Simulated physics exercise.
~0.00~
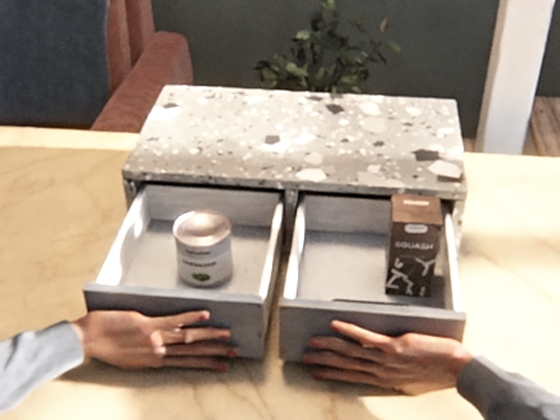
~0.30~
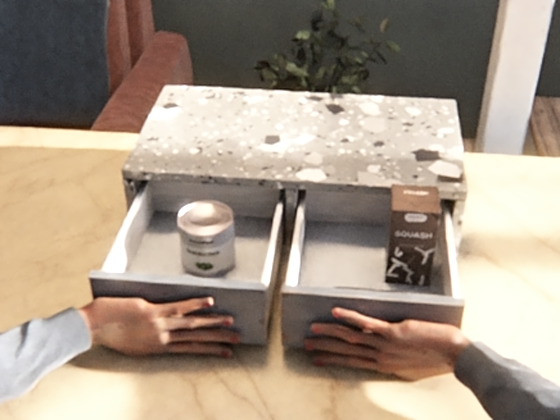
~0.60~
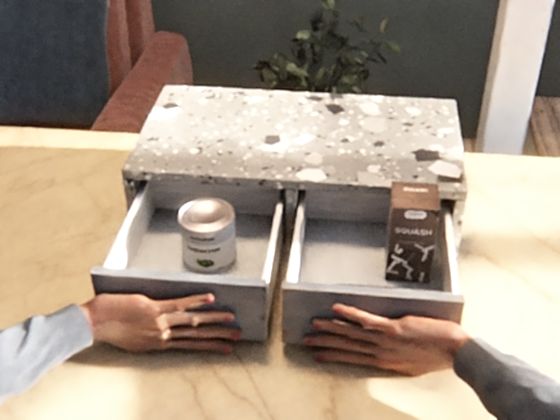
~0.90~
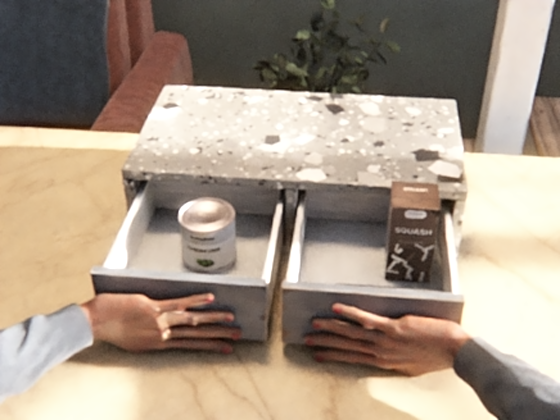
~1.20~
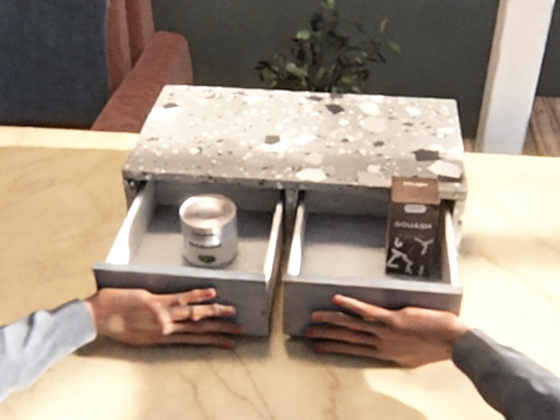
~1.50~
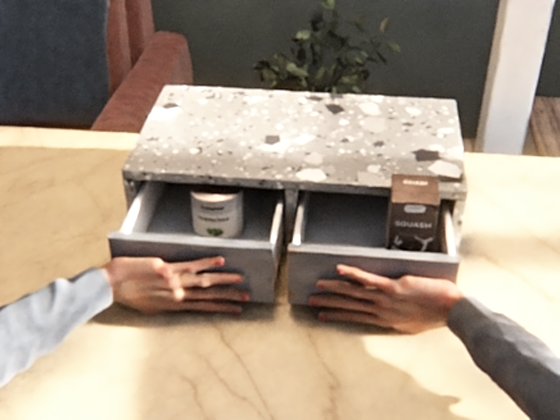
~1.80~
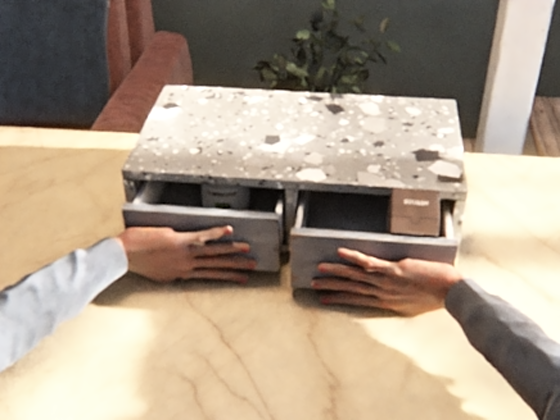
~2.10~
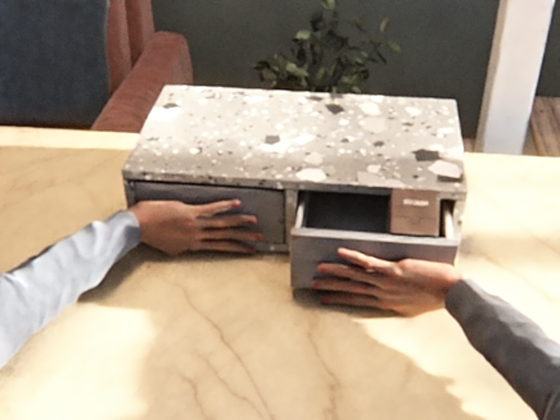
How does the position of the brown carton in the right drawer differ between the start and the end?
At the start the brown carton stands upright in the right drawer, and by the end it is leaning.
On a pale marbled tabletop, two hands push in the open drawers of a speckled-top chest, the left holding a white tin and the right a brown carton; the left drawer shuts flush, while the right stays ajar with the carton leaning.
